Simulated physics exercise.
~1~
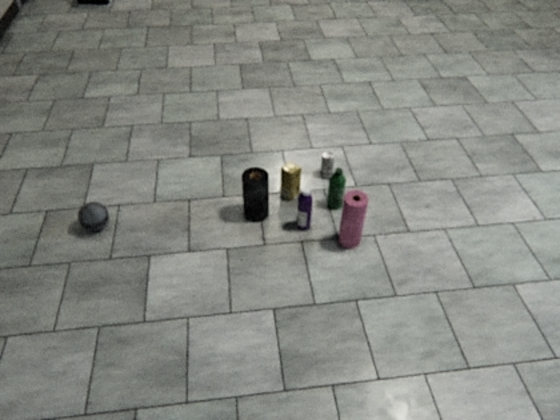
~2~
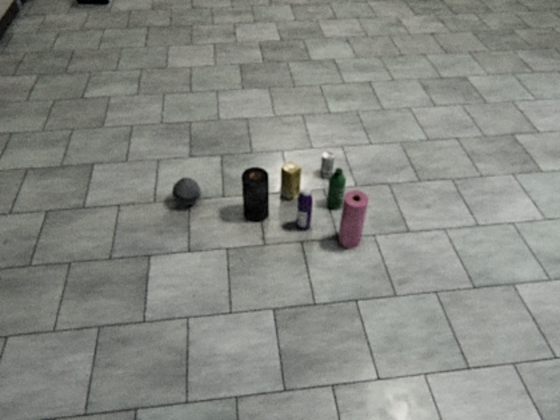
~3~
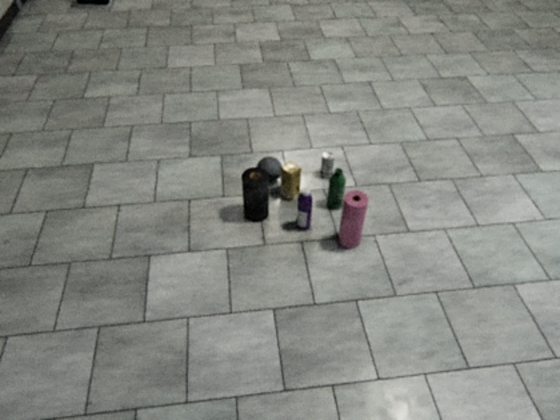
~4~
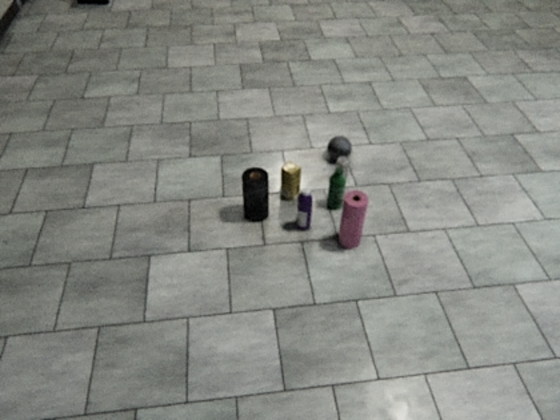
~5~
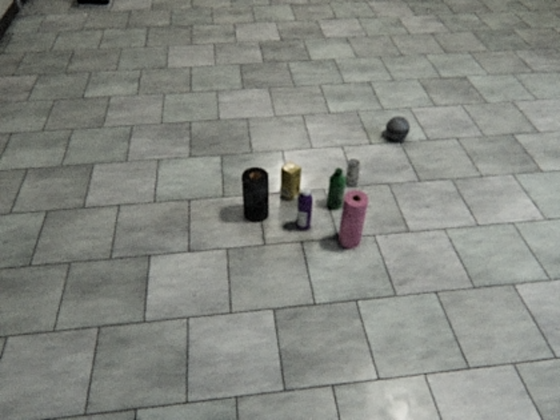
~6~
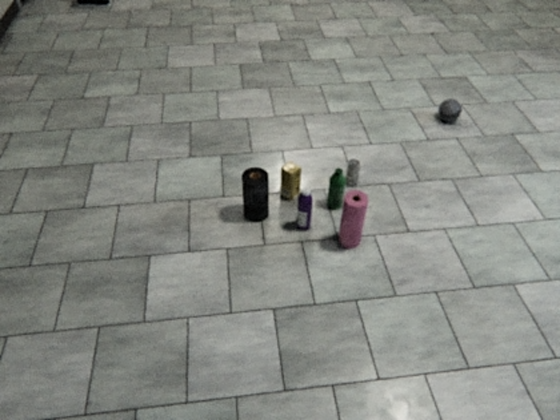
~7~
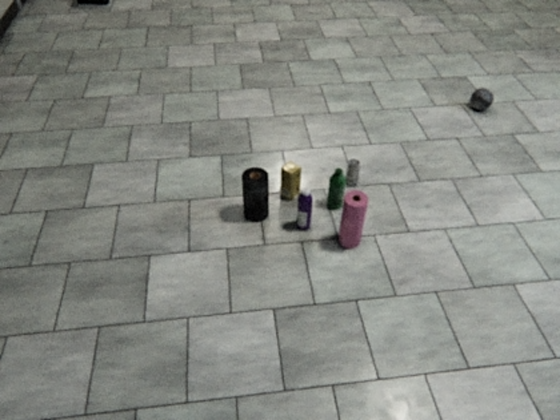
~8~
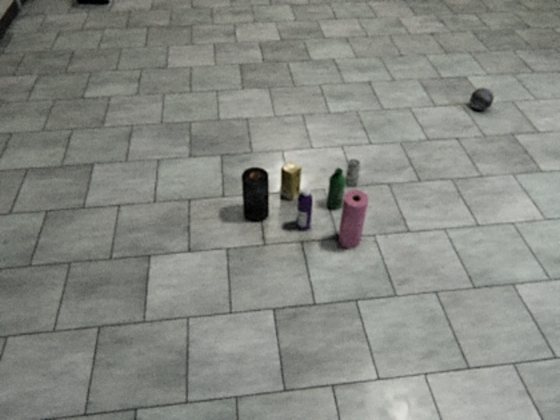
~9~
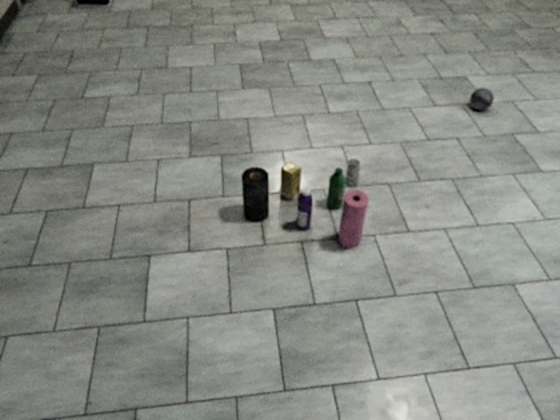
On a tiled floor, a grey ball rolls right, nudging a white can that stays upright.
